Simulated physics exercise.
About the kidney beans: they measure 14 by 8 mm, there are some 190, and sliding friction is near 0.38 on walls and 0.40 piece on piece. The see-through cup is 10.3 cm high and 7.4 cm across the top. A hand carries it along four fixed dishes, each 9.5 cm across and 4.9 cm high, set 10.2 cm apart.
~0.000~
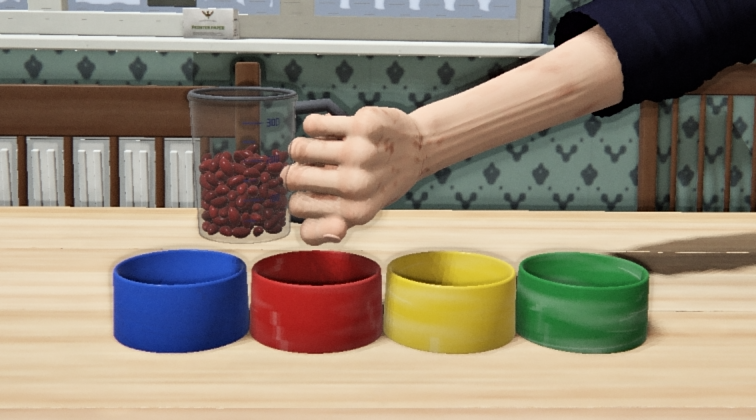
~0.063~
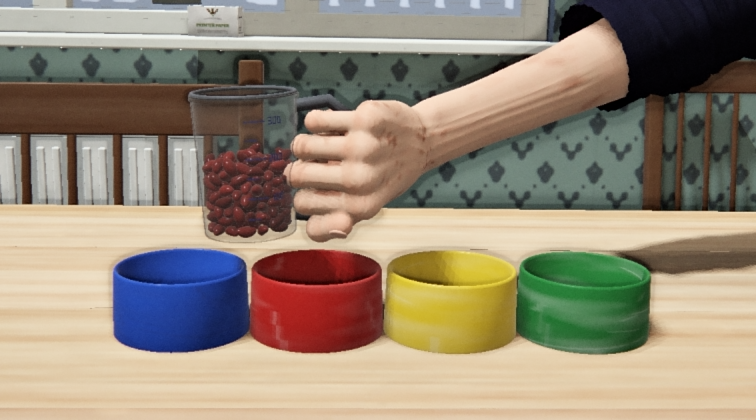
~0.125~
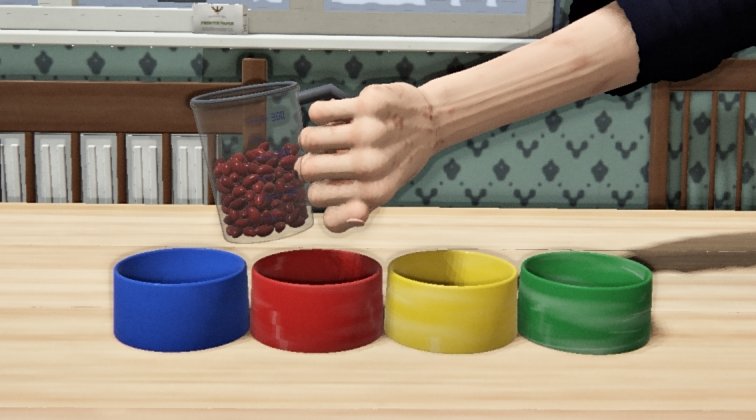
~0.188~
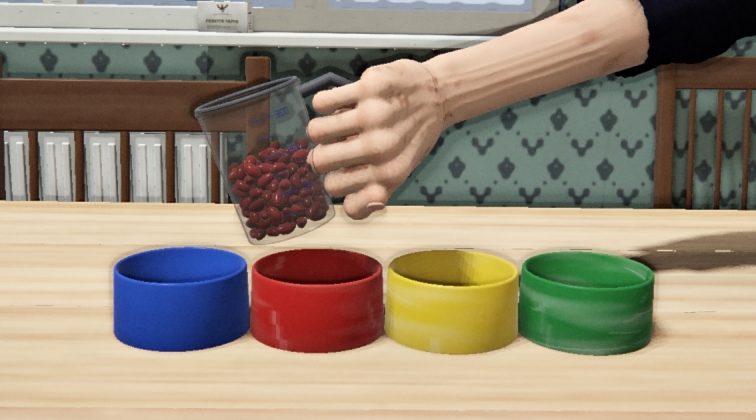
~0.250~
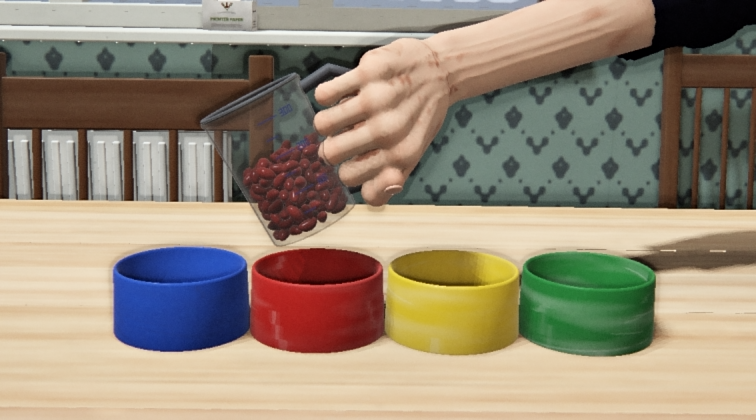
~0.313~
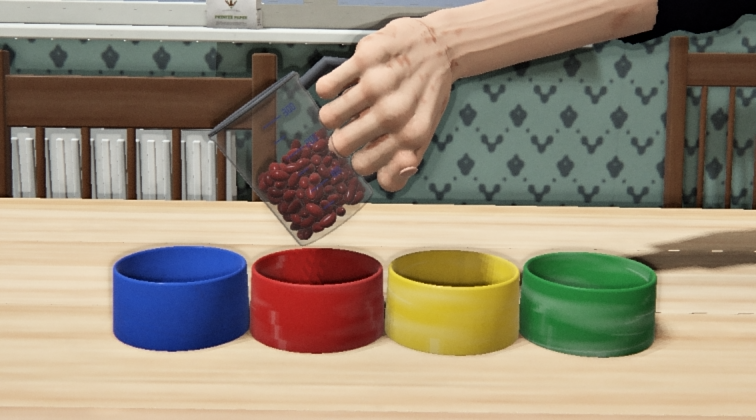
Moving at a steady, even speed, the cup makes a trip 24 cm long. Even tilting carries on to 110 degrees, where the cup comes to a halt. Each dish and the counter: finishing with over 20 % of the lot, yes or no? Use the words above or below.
Red dish - above; blue dish - below; green dish - below; yellow dish - above; counter - below.
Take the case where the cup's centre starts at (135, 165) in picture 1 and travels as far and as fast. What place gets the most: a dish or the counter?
I'd say red collects the most.
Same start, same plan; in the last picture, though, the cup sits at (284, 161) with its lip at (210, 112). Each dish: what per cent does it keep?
Red: 10 / blue: 0 / green: 0 / yellow: 80.
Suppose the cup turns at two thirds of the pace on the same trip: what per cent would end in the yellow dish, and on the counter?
In the yellow dish 100; on the counter 0.
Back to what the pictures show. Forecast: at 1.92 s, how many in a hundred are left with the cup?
About 5 per cent.
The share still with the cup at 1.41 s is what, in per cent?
It works out to about 20 per cent of the load.
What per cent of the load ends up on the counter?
The figure is about 5 percent.
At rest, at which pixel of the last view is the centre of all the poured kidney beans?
Roughly (363, 313).
After 0.97 s, tilt 110 degrees; cup holds 80 %, red 20 %.
After 1.41 s, tilt 110 degrees; cup holds 20 %, red 50 %, yellow 25 %.
Then, at 1.92 s, tilt 110 degrees; cup holds 5 %, red 50 %, yellow 45 %.
In the end, at 2.6 s, red 50 %, blue 0 %, green 0 %, yellow 45 %, counter 5 %.
